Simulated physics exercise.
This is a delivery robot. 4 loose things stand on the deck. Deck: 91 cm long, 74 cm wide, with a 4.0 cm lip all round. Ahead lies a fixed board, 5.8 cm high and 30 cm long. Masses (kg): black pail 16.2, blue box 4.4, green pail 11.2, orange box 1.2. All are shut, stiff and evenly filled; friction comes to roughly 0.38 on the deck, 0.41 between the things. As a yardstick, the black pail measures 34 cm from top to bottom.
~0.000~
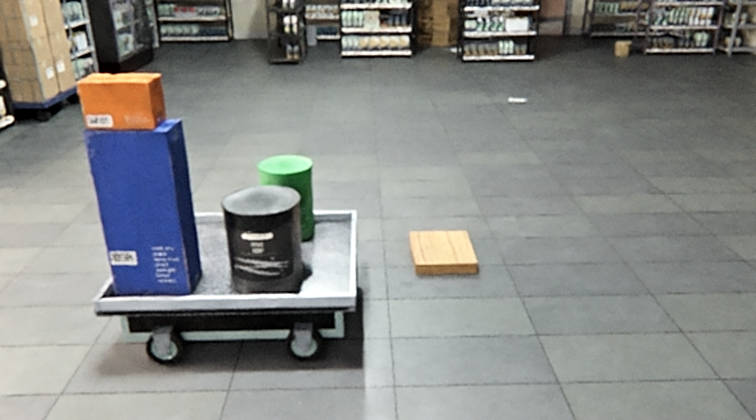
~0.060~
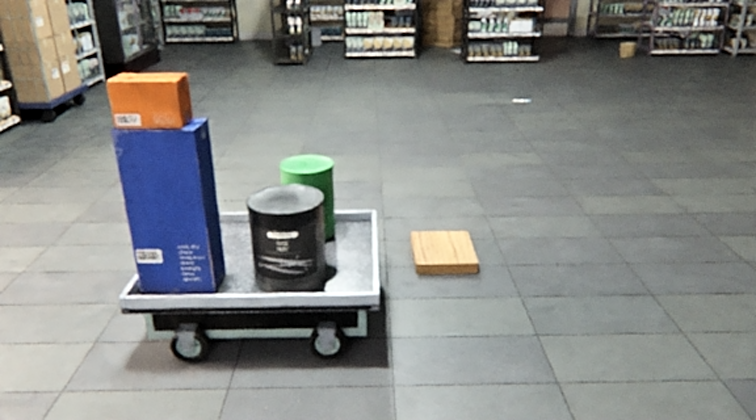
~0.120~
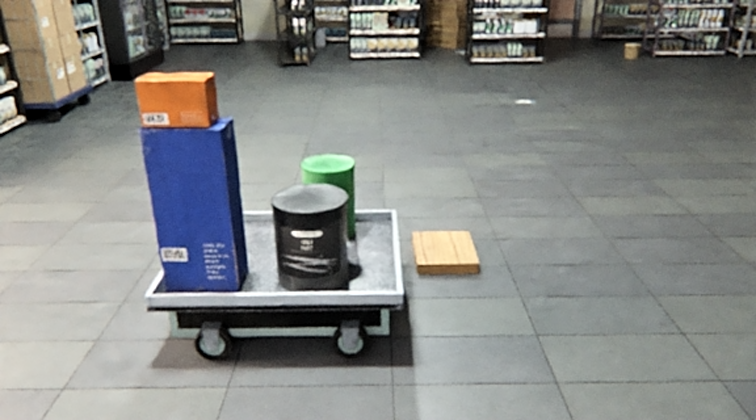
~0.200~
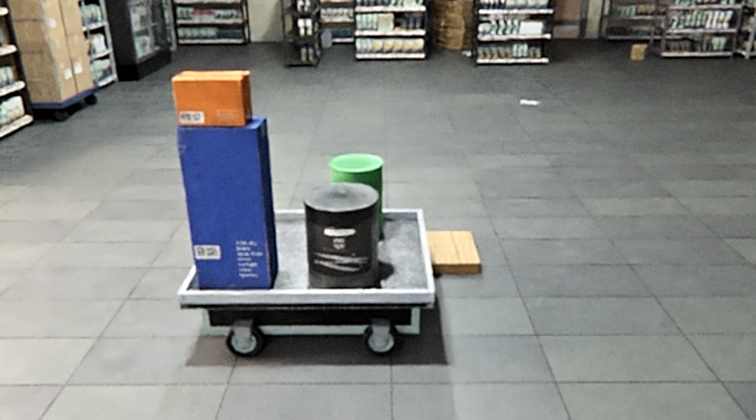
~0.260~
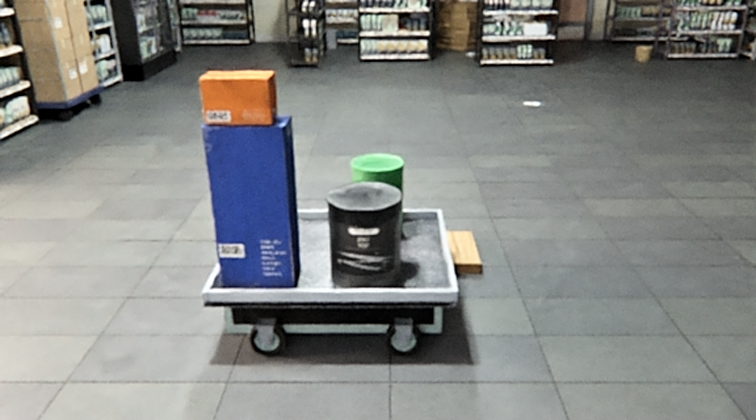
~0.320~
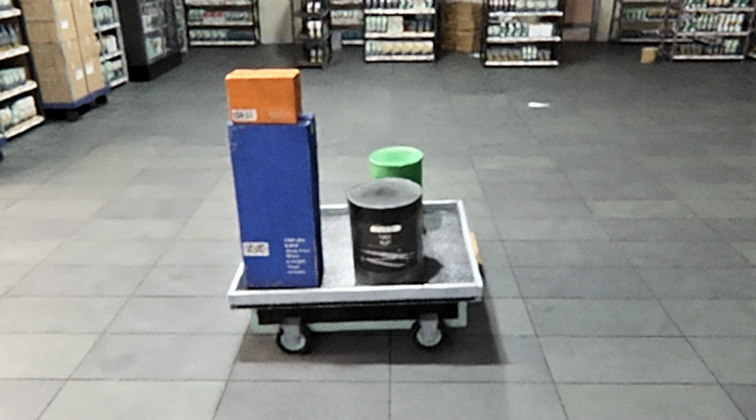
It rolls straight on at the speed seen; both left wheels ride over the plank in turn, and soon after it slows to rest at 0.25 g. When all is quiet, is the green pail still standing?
The green pail falls over.
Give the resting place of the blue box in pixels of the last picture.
Near (694, 207).
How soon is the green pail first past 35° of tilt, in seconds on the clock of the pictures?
At about 0.7 s.
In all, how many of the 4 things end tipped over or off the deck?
That comes to 2.
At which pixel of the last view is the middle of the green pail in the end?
Around (717, 229).
Around 0.62 s, cart has run 93 cm; green pail at 30° to upright near (479, 196); orange box at 4° to upright; blue box at 4° to upright.
Around 1.02 s, cart has run 153 cm; green pail at 50° to upright near (608, 202); orange box at 11° to upright; blue box at 12° to upright.
Around 1.52 s, cart has run 200 cm; green pail on its side near (712, 229); orange box on its side; blue box shifted 4 cm.
Finally (2.1 s), off the deck and tipped over, orange box; on their side or leaning hard on the deck, green pail; the other 2 still in place (within 10 cm). Final places as that camera would see them, green pail near (717, 228).
